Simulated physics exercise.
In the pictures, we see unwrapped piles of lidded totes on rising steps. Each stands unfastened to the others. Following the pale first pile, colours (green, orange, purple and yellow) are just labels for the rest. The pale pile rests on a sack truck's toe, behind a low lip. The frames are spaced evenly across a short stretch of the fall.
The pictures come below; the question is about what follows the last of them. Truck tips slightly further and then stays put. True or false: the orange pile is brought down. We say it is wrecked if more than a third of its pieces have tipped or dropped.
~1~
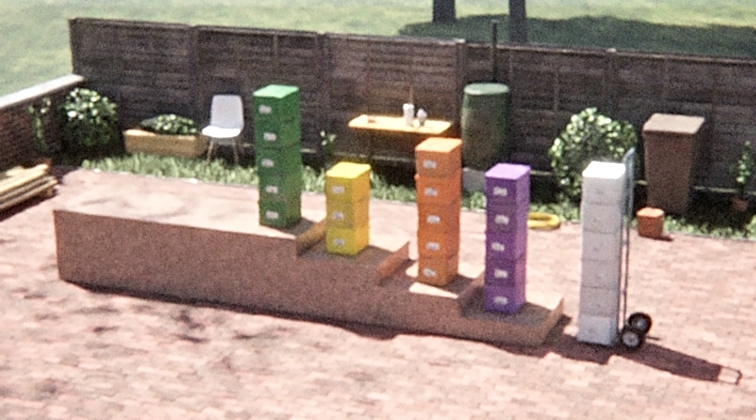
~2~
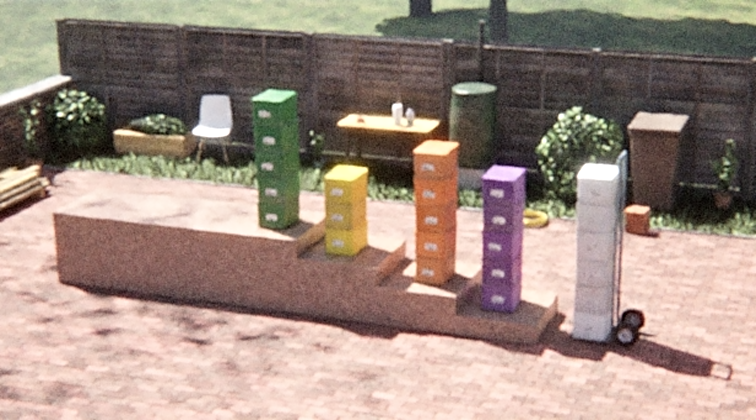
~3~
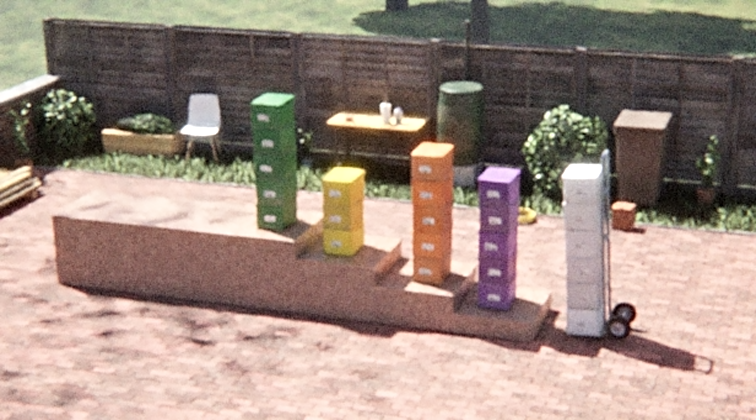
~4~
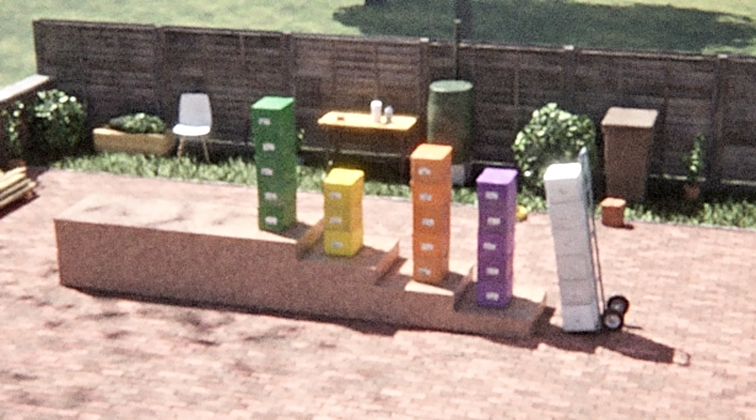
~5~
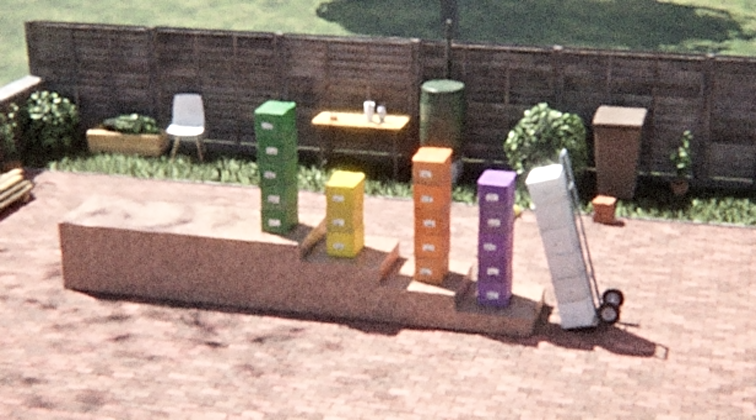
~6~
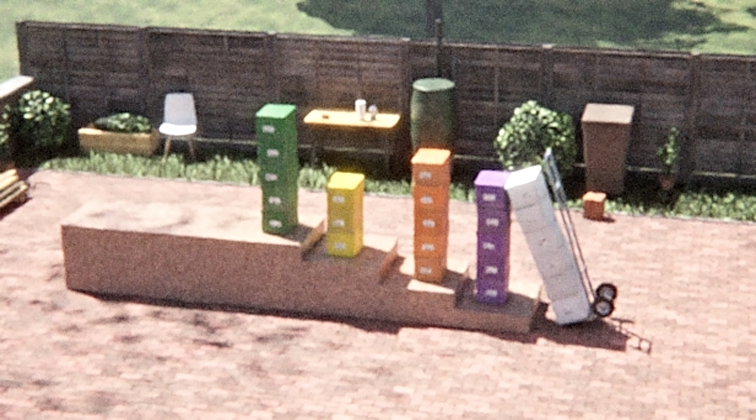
True, it is brought down.
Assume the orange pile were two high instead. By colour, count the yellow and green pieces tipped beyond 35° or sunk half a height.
Colour by colour, the down counts are yellow 0 and green 0.
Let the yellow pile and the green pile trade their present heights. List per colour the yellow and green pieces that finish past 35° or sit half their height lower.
Down at the end: Yellow 4, green 3.
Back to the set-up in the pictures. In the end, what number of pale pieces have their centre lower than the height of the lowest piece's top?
Count: 1.
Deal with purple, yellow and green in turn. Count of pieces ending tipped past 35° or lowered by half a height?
Final tally of down pieces: Purple = 2; yellow = 0; green = 0.
Soon after the last picture, 6 of the pale pile down; none of the 5 orange totes down (0 of 18 in all colours); top orange tote shifted a little; top purple tote leaning a little.
A little later, 5 of the pale pile down; 1 of the 5 orange totes down (2 of 18 in all colours); top orange tote leaning well over, half its height lower; top purple tote leaning a little, half its height lower.
At rest, 5 of the pale pile down; 4 of the 5 orange totes down (6 of 18 in all colours); top orange tote leaning a little, about its own height lower; top purple tote leaning well over, about its own height lower. As the last picture would show them, middles, top orange tote near (332, 188), top purple tote near (391, 217).
